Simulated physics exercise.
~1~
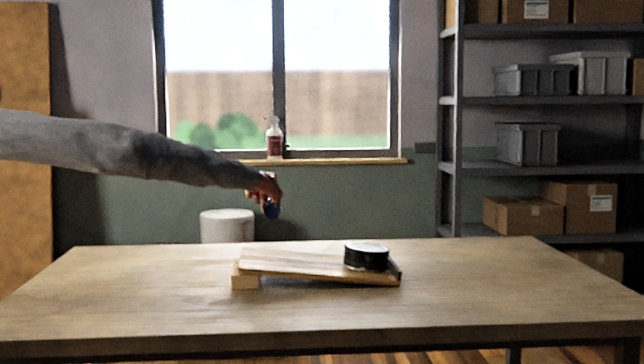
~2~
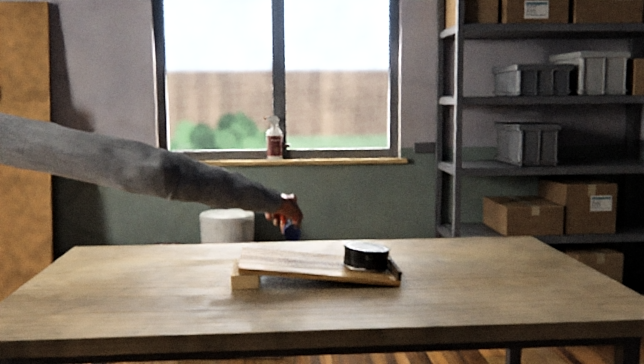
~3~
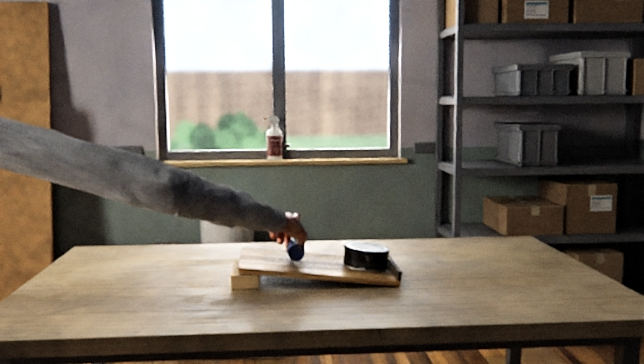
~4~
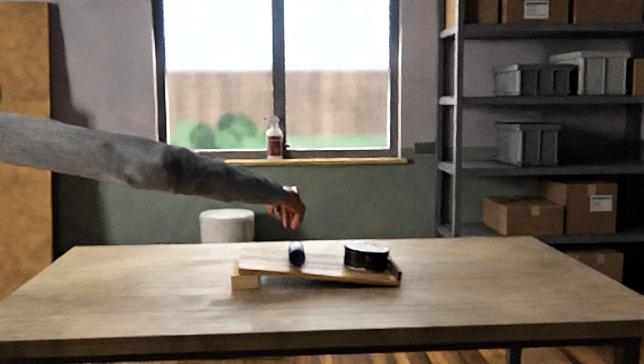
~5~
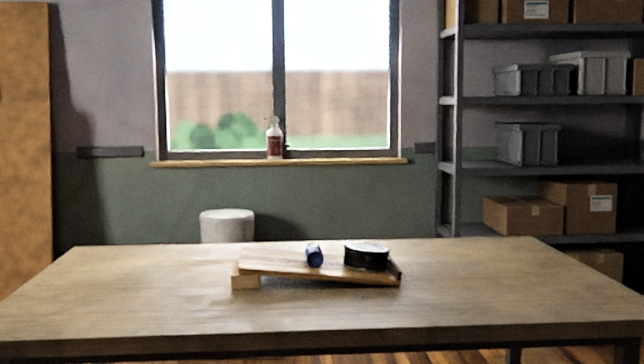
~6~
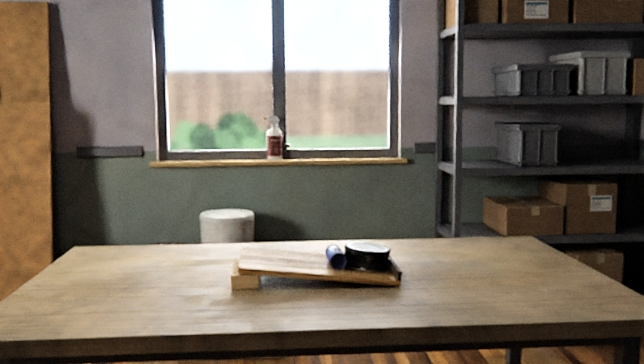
Hand setting a small blue shaker on its side on a propped-up board and letting go, the shaker moving downhill right to a black tub.
